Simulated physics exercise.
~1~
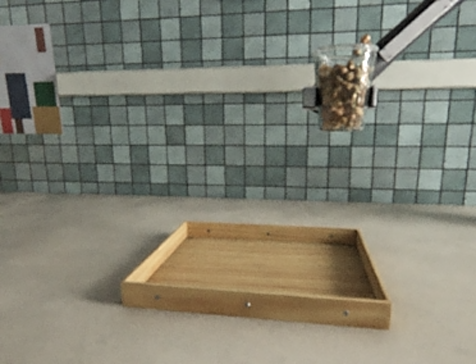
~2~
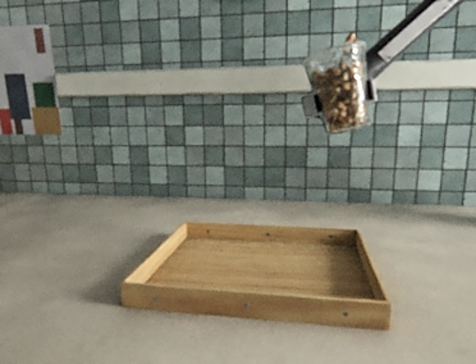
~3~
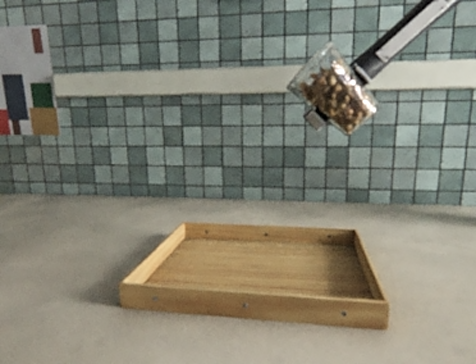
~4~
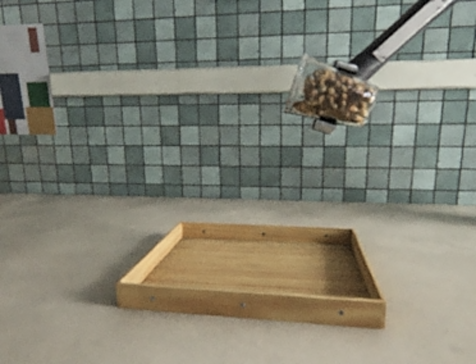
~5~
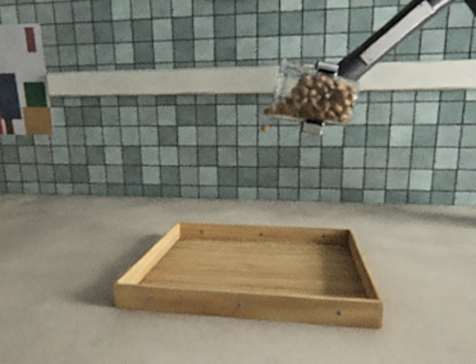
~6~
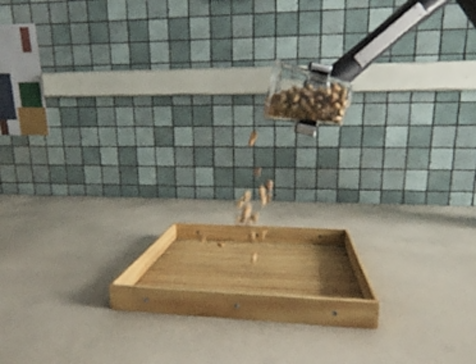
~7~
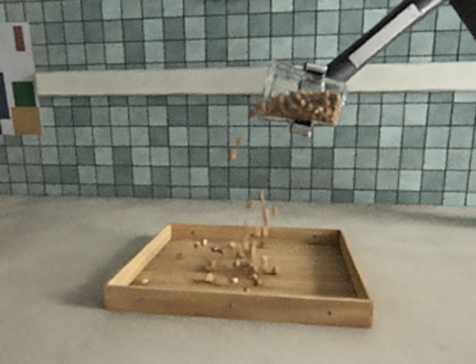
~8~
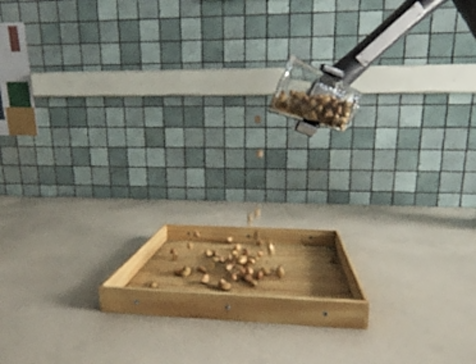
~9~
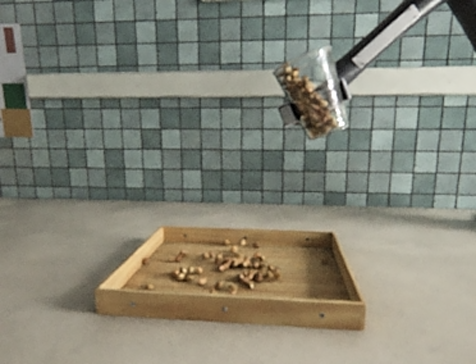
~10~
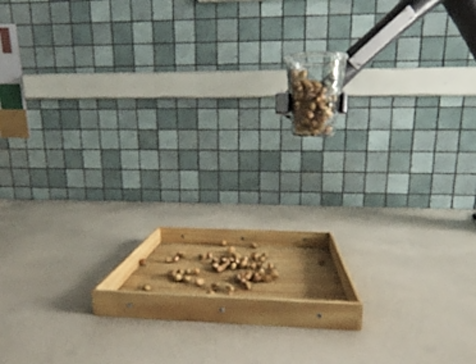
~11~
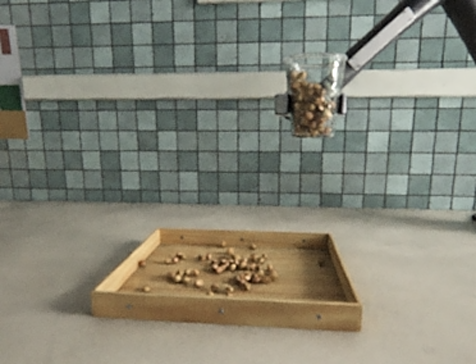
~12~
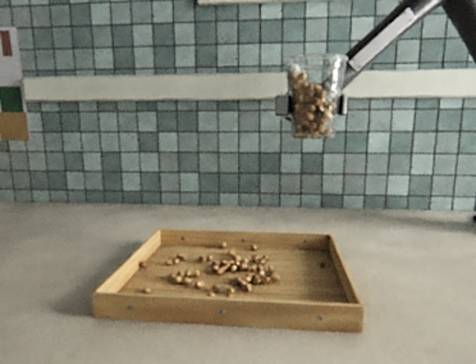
The footage shows a robot arm tipping a clear tumbler of dried beans forward above a wooden tray, spilling some of them across its base, then turning the tumbler upright again, with many beans still inside and a scattered cluster resting in the tray.
